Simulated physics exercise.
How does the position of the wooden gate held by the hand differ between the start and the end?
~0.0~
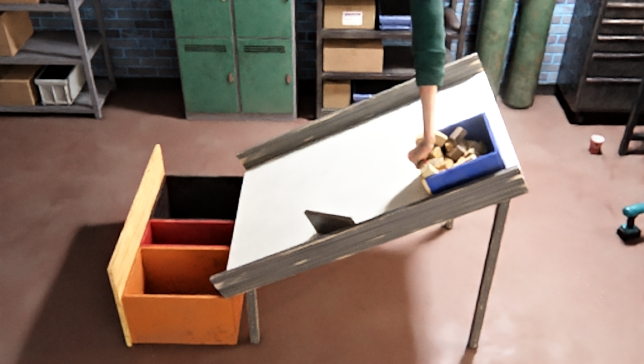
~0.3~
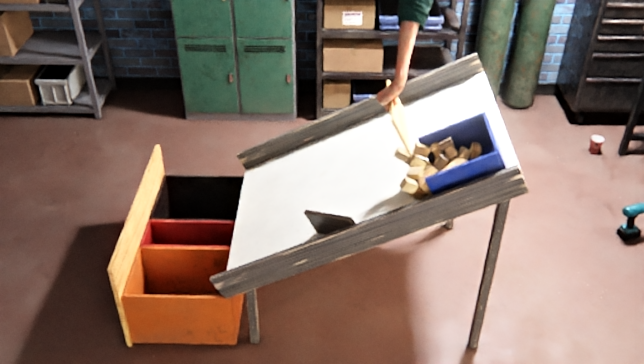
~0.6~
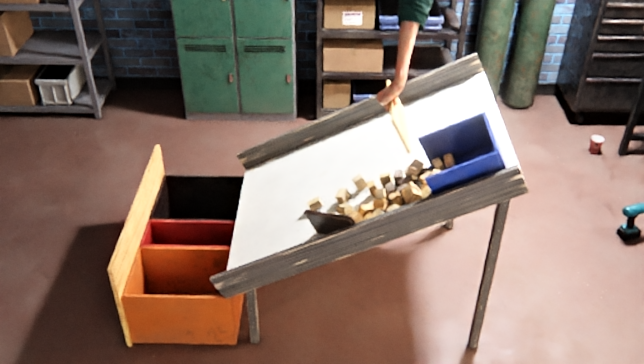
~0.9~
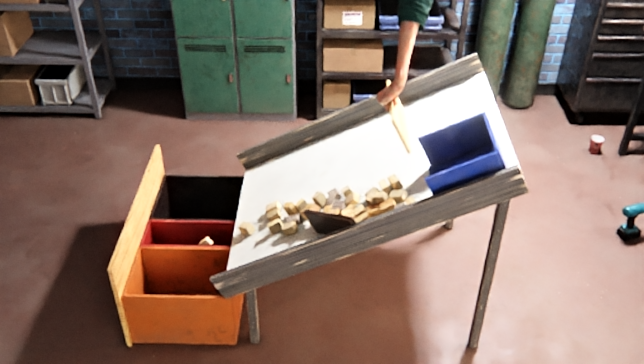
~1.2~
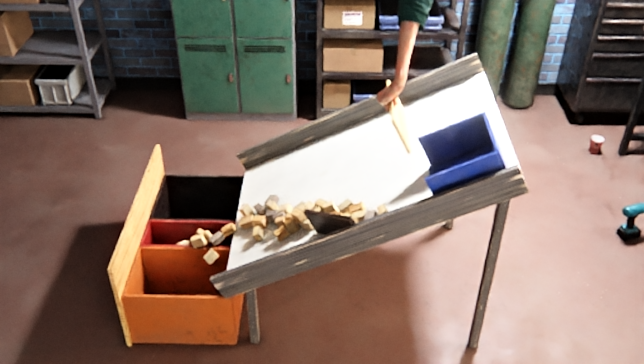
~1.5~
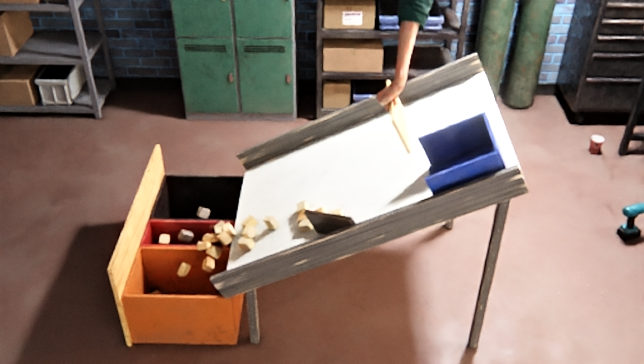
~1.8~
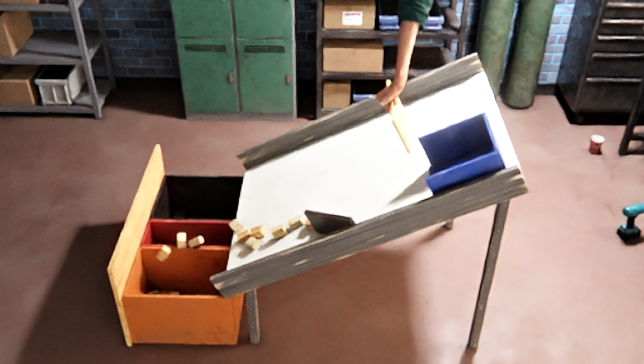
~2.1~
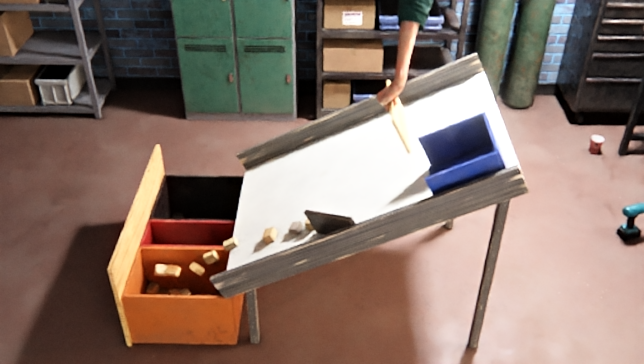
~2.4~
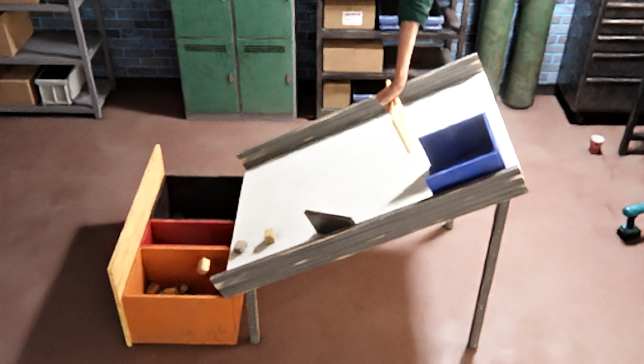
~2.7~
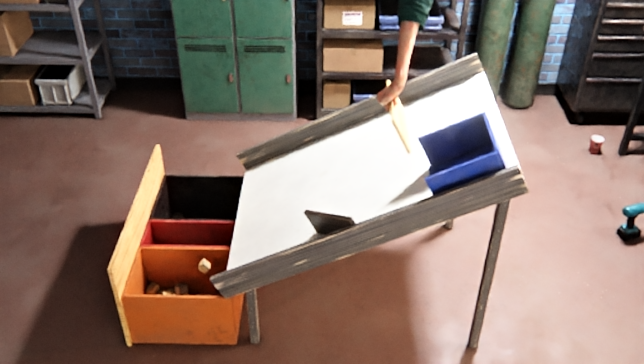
At the start the gate is down by the open side of the blue pen, against the load of offcuts. By the end the hand is holding it farther up and to the left, near the far edge of the table and clear of the pen's opening.
